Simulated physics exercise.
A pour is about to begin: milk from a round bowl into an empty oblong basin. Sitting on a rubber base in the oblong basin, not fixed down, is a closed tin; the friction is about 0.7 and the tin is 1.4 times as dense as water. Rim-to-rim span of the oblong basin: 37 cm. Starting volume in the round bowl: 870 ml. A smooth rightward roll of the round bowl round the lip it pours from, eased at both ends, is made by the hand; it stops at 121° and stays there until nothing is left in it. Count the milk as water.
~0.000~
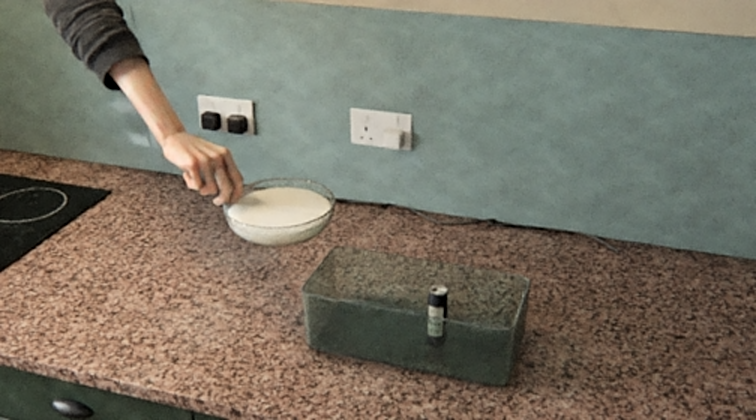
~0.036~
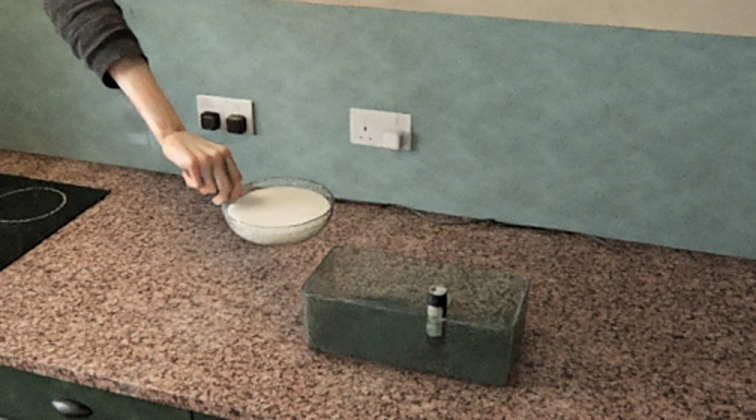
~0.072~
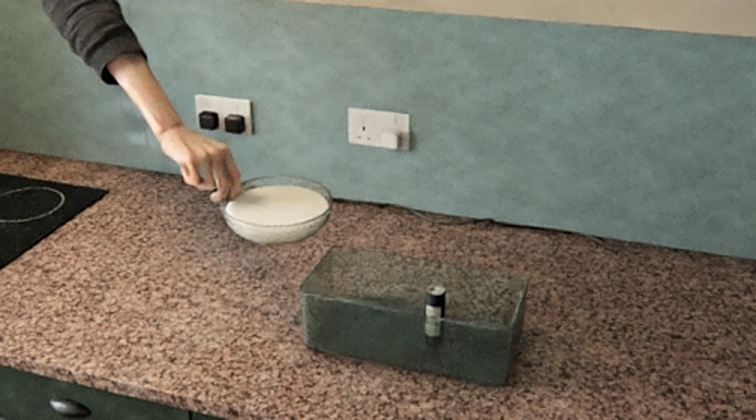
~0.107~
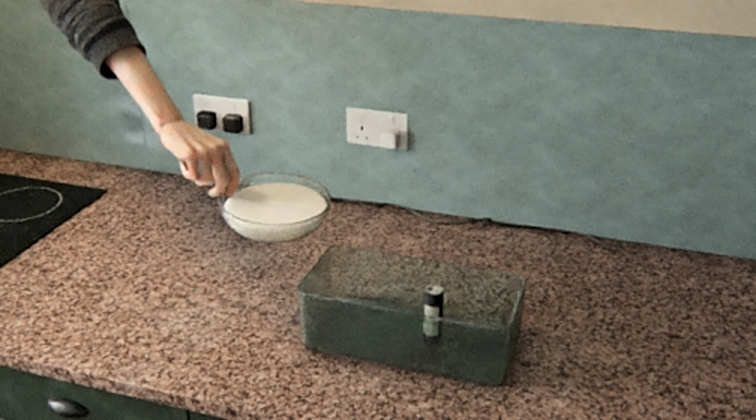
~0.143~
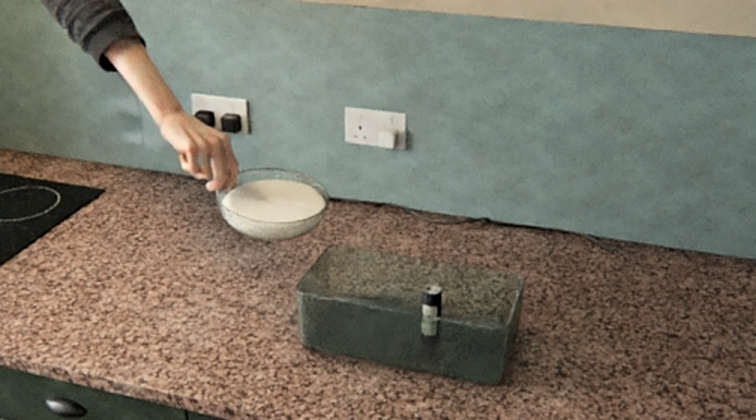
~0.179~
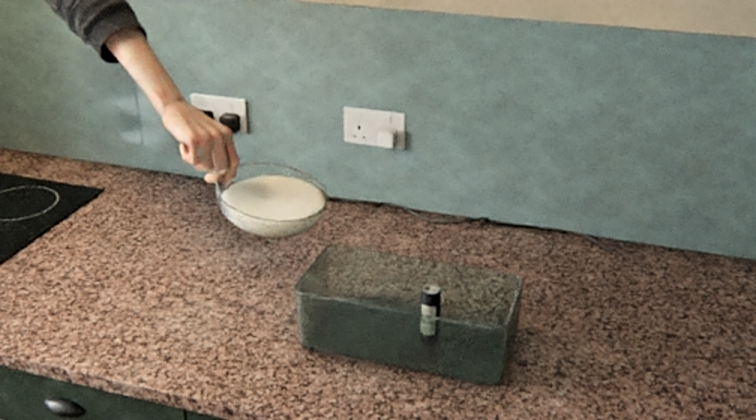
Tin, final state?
It manages to stay erect.
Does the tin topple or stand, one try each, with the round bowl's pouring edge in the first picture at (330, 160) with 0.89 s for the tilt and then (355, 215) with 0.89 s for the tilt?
The tin overturns the first time and overturns the second time.
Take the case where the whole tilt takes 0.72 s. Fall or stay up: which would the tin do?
In that case the tin overturns.
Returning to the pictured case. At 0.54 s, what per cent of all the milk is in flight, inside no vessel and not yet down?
I'd put it at about 66 percent.
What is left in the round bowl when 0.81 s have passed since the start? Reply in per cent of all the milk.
About 0 % is still there.
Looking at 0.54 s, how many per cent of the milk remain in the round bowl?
Remaining: Near 22 % of the total.
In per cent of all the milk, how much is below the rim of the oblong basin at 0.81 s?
Reading: Approx. 98 %.
Then, 0.54 s in, the tilt is 81° and 22 per cent is still to pour; the tin stands where it began.
Then, 0.81 s in, the tilt is 119° and 0 per cent is still to pour; the tin stands where it began.
Then, 1.09 s in, the tilt is 121° and 0 per cent is still to pour; the tin stands where it began.
Then, 1.39 s in, the tilt is 121° and 0 per cent is still to pour; the tin stands where it began.
Finally, the tin stands where it began.
